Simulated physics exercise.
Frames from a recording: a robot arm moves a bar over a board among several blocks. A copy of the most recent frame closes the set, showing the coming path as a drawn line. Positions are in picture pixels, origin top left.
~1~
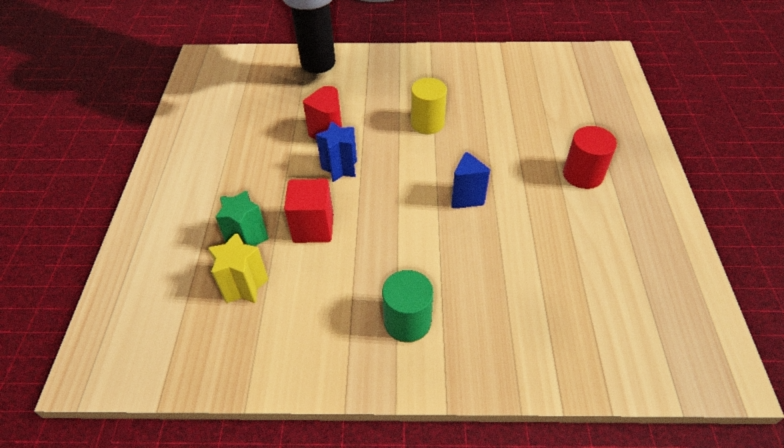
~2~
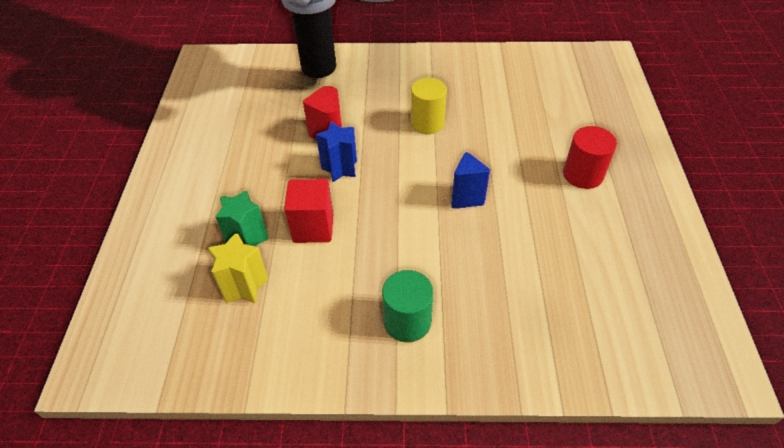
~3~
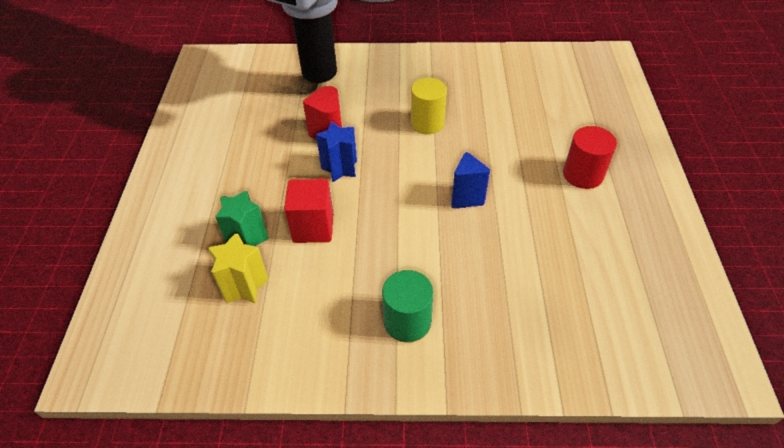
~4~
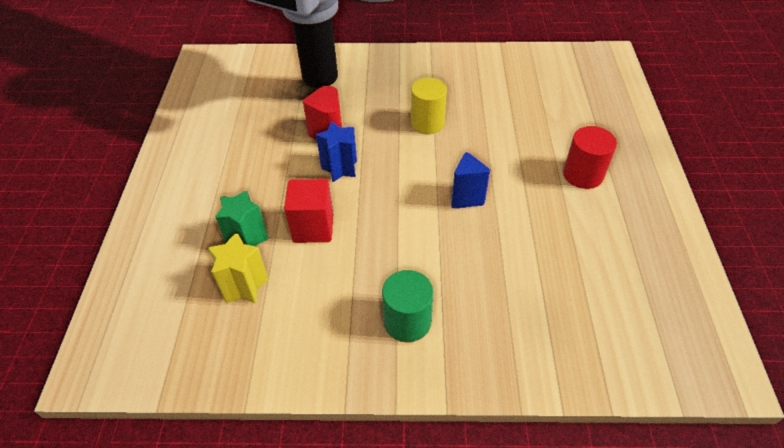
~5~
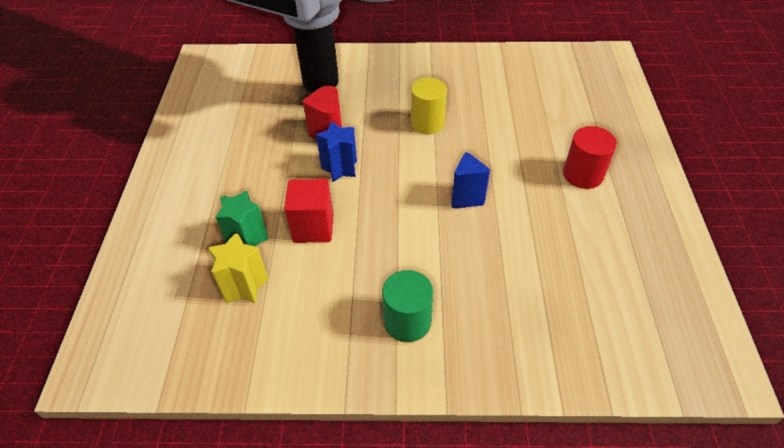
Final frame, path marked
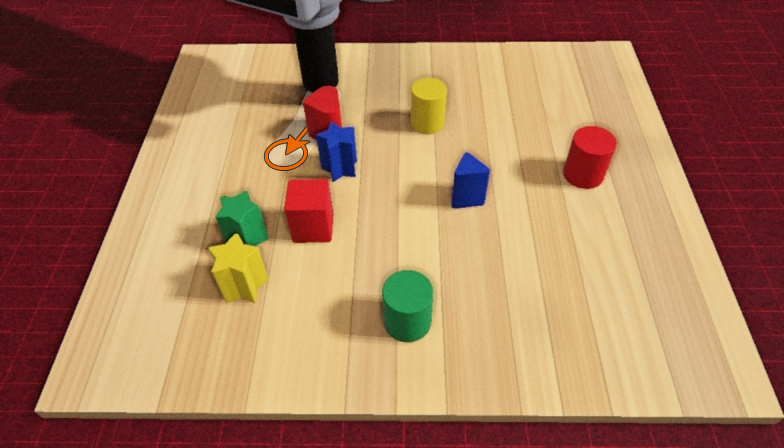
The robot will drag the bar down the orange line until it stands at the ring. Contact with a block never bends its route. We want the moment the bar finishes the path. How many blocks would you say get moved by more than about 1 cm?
Here I'd predict a lone block moving more than 1 cm.
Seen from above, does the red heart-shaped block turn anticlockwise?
Final answer: Yes.
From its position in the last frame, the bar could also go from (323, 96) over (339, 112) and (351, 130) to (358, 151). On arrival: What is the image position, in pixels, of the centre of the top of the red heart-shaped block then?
If I read the scene right, the answer is (320, 127).
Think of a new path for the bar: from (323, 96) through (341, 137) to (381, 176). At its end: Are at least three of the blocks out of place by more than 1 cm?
No, that is not what happens.
Path on the board, from (323, 96) over (315, 115) and (302, 135) to (286, 154).
What follows on the original path. Halfway along, bar (308, 113); red heart-shaped block (326, 107).
At the end, bar (283, 142); red square block in place; red heart-shaped block (325, 113), turned 25° anticlockwise; blue star (339, 137), turned 15° clockwise.
